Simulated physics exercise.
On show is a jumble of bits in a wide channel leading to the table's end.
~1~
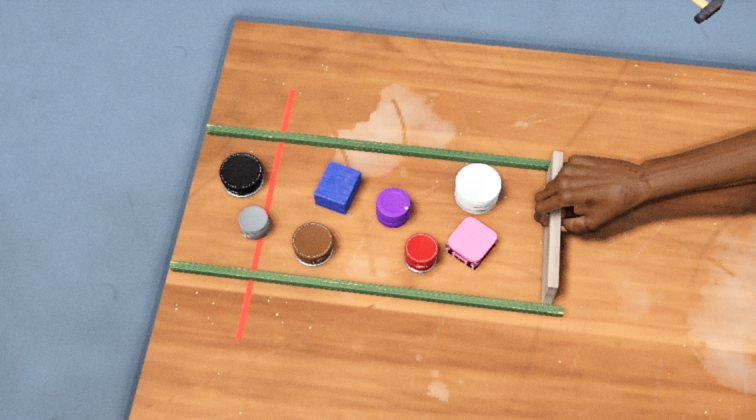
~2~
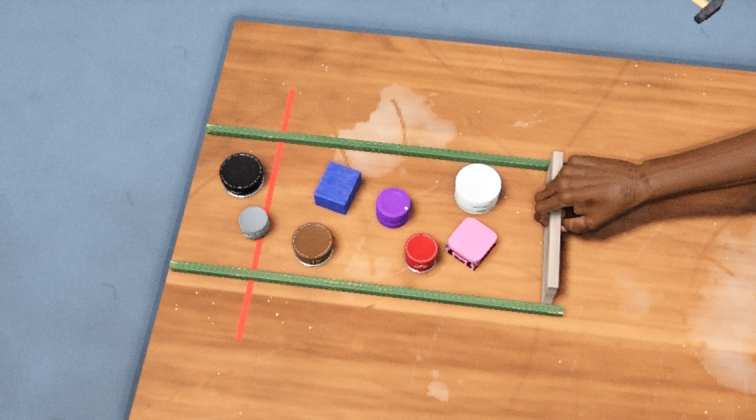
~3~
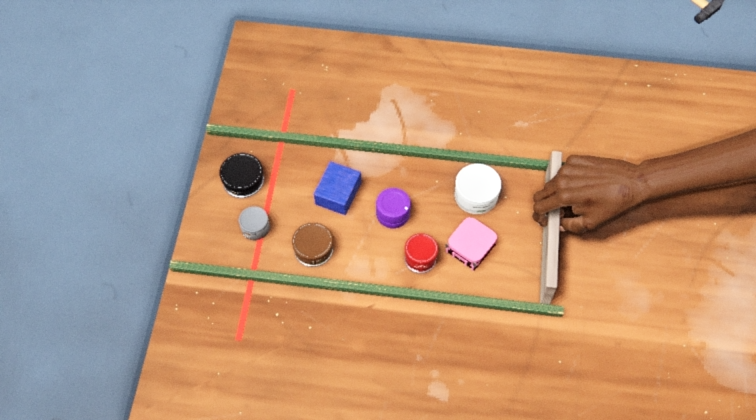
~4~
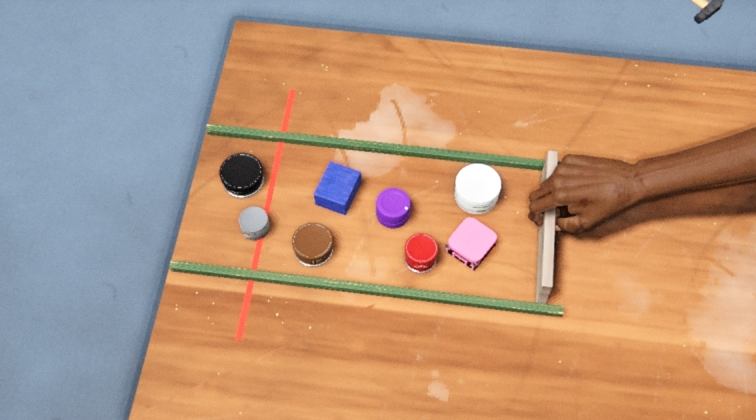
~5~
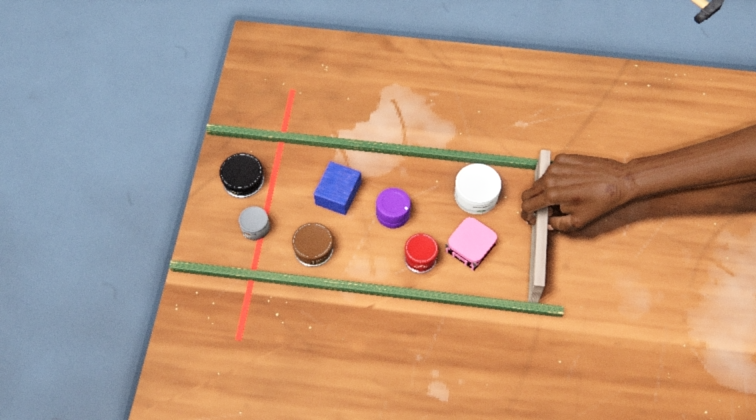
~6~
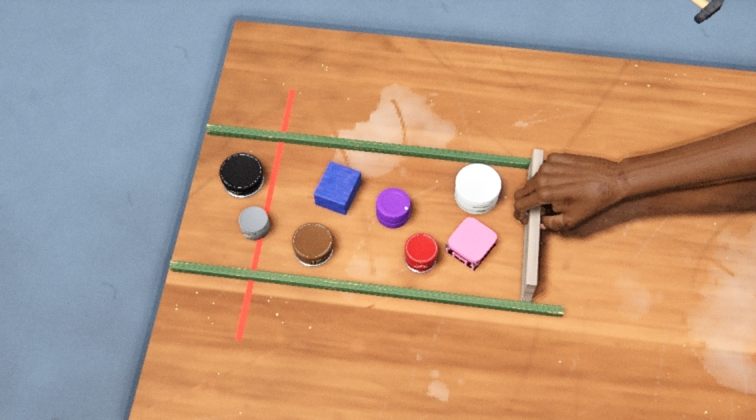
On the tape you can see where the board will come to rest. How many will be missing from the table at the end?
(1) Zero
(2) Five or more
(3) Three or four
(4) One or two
The answer is 4.
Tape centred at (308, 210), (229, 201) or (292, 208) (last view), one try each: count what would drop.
The counts would be 0, 4 and 0.
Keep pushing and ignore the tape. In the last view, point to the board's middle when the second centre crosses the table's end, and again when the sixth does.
Near (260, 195) first, near (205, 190) second.
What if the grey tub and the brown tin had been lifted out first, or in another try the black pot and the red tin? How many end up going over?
The first count is 1 and the second is 0.
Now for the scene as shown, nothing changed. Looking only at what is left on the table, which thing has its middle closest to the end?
That would be the grey tub, the foremost.
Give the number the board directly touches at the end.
The number is 4.
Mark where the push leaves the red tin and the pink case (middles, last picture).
Roughly (239, 252), and the other roughly (245, 222).
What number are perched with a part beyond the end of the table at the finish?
I count 1 overhanging.
Soon after, none off yet; black pot at rest near (242, 176); grey tub at rest near (255, 224); brown tin at rest near (313, 245).
In the end, the number that fall off is one or two; gone, black pot.
